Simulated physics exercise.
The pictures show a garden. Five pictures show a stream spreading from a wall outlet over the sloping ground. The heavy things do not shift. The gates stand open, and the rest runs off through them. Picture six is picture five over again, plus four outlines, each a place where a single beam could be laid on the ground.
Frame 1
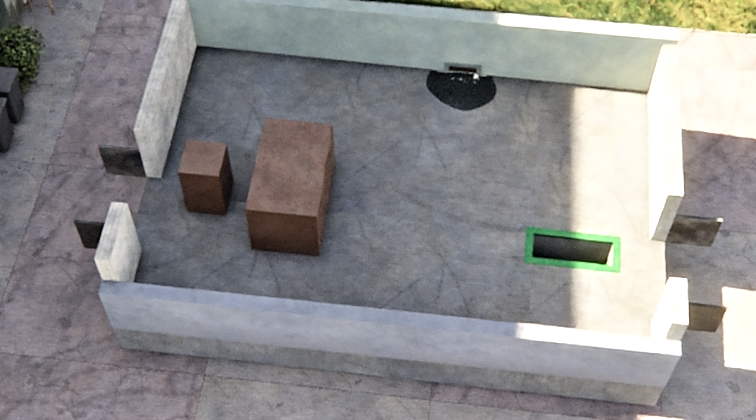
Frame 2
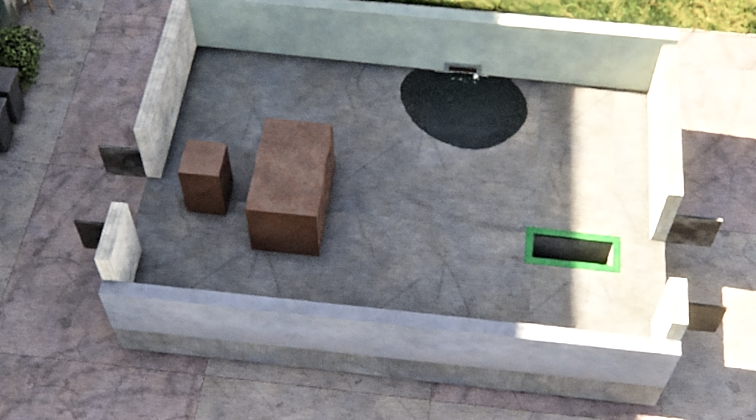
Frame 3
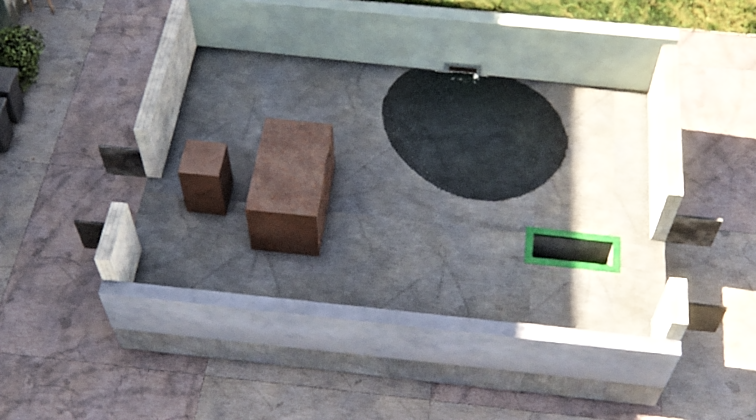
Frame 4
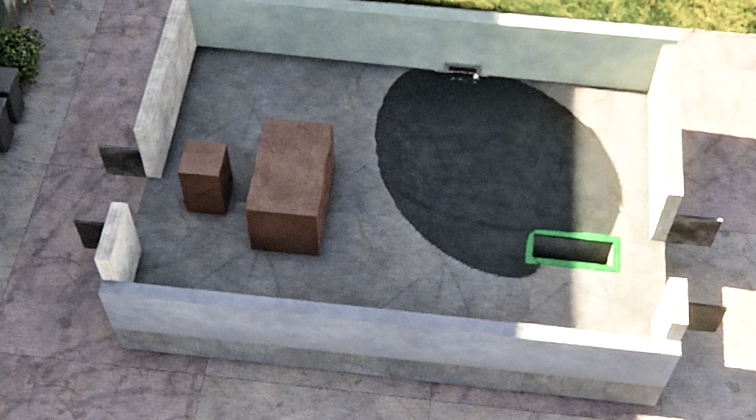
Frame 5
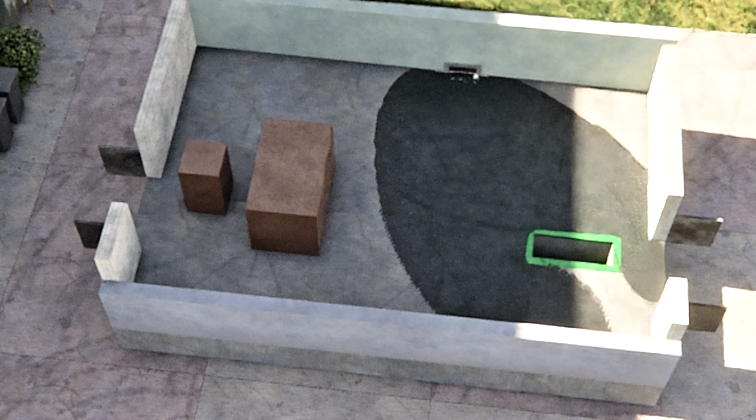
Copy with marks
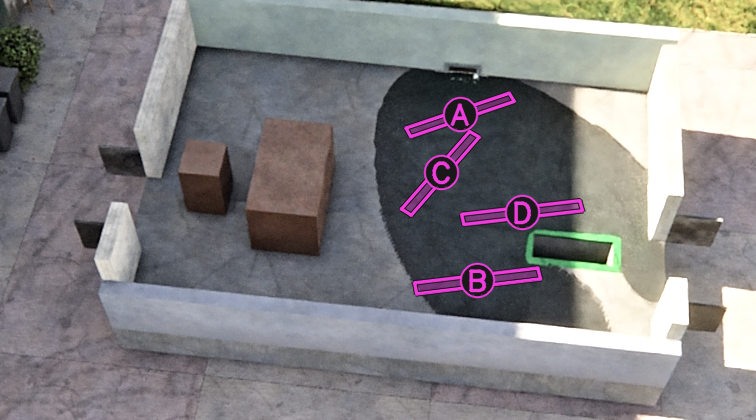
The footage shows a walled paved yard with two brown blocks, where a dark wet patch spreads from an outlet in the back wall, widens across the floor, surrounds the green-edged drain pit and reaches the right-hand opening.
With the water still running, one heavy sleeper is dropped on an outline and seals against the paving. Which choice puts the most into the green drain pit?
It is B.
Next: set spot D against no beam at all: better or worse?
Spot D is worse.
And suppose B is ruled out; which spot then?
That is spot C.
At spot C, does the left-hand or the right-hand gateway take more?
The right gate.
On the marked copy, A from (408, 132) to (511, 97); B from (415, 288) to (539, 273); C from (406, 212) to (474, 134); D from (462, 219) to (581, 205).
If A is chosen, about 27 % of the stream goes into the green drain pit, about 73 % out by the gates.
If B is chosen, about 71 % of the stream goes into the green drain pit, about 27 % out by the gates.
If C is chosen, about 40 % of the stream goes into the green drain pit, about 60 % out by the gates.
If D is chosen, about 28 % of the stream goes into the green drain pit, about 72 % out by the gates.
